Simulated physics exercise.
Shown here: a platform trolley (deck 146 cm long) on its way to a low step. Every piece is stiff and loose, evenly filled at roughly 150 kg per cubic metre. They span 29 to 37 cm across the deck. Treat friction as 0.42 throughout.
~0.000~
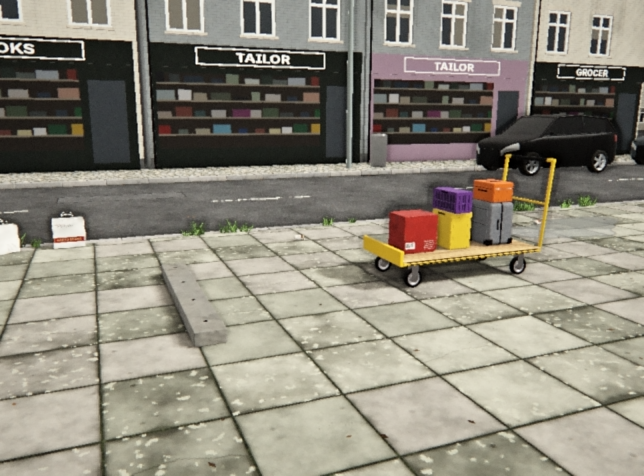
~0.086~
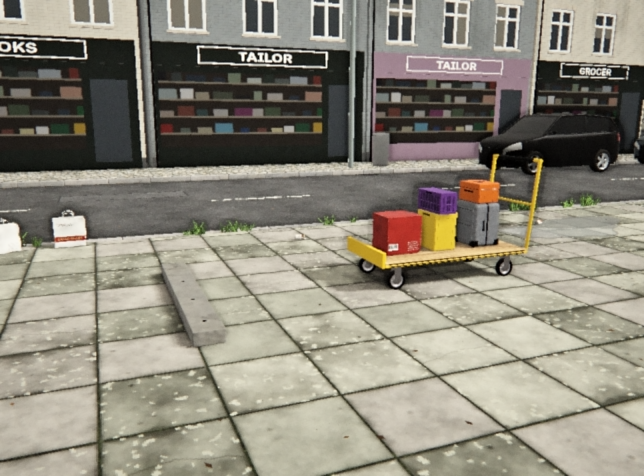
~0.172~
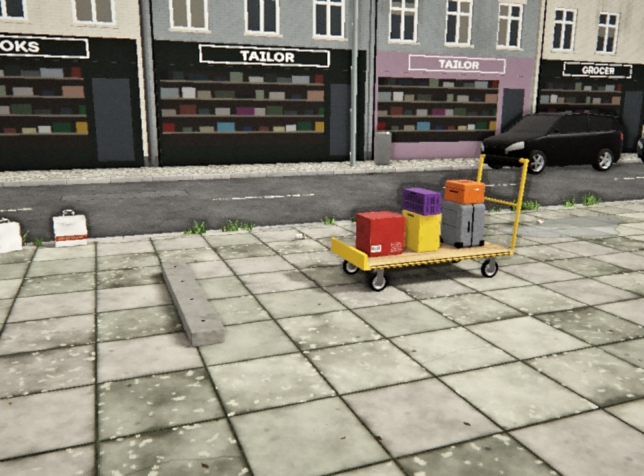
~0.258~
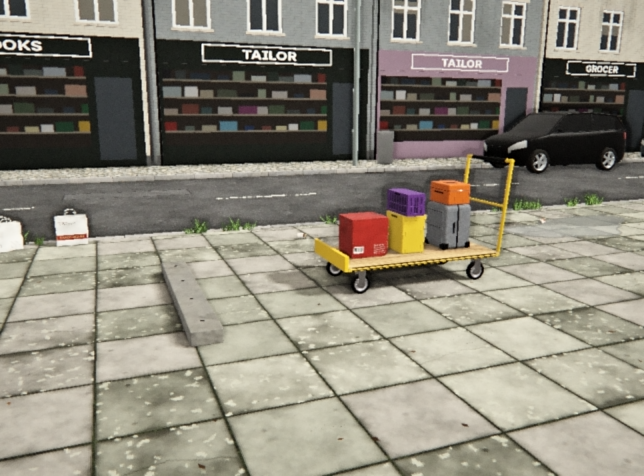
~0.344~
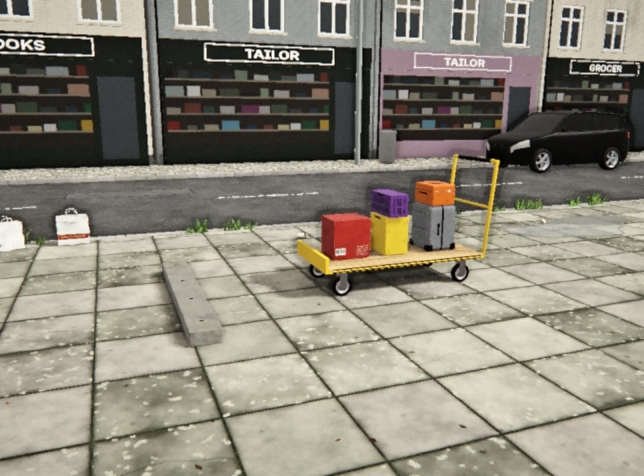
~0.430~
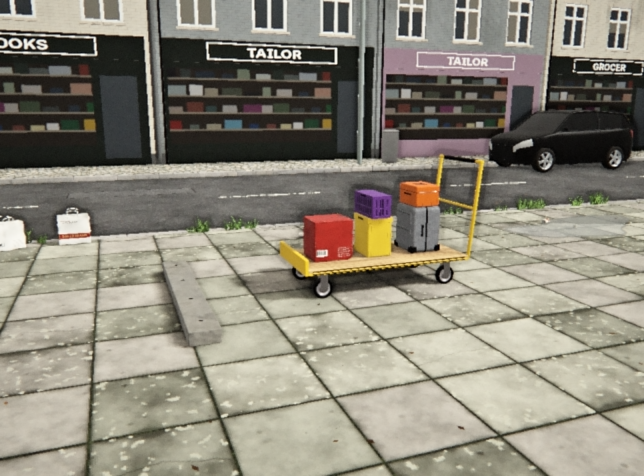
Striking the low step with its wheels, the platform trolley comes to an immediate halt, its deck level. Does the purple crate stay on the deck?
Yes.
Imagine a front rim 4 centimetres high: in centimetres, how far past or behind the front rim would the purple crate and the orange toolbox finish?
Then neither clears the rim: Purple ends 50 cm short and orange 70 cm short.
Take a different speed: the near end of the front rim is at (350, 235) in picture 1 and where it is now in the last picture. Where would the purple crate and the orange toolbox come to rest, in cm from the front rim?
Neither reaches the rim: Purple stops 40 cm short and orange stops 80 cm short.
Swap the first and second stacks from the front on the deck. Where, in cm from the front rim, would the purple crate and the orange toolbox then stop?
Then purple 60 past, orange 40 behind.
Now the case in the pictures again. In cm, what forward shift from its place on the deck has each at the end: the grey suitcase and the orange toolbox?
The grey one ends about 40 cm forward, the orange one about 65 cm.
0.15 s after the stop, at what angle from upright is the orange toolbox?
Some 0°.
Impact comes at 0.87 s.
After 1.02 s the purple crate is 48 cm behind the rim, tilted 0°, near (247, 211) in the last picture's view.
After 1.27 s the purple crate is 33 cm behind the rim, tilted 85°, near (229, 212) in the last picture's view.
After 1.67 s the purple crate is 32 cm behind the rim, tilted 90°, near (227, 214) in the last picture's view.
Final state at 1.9 s, nothing is past the rim; behind it, red parcel, purple crate, grey suitcase, yellow tote and orange toolbox.
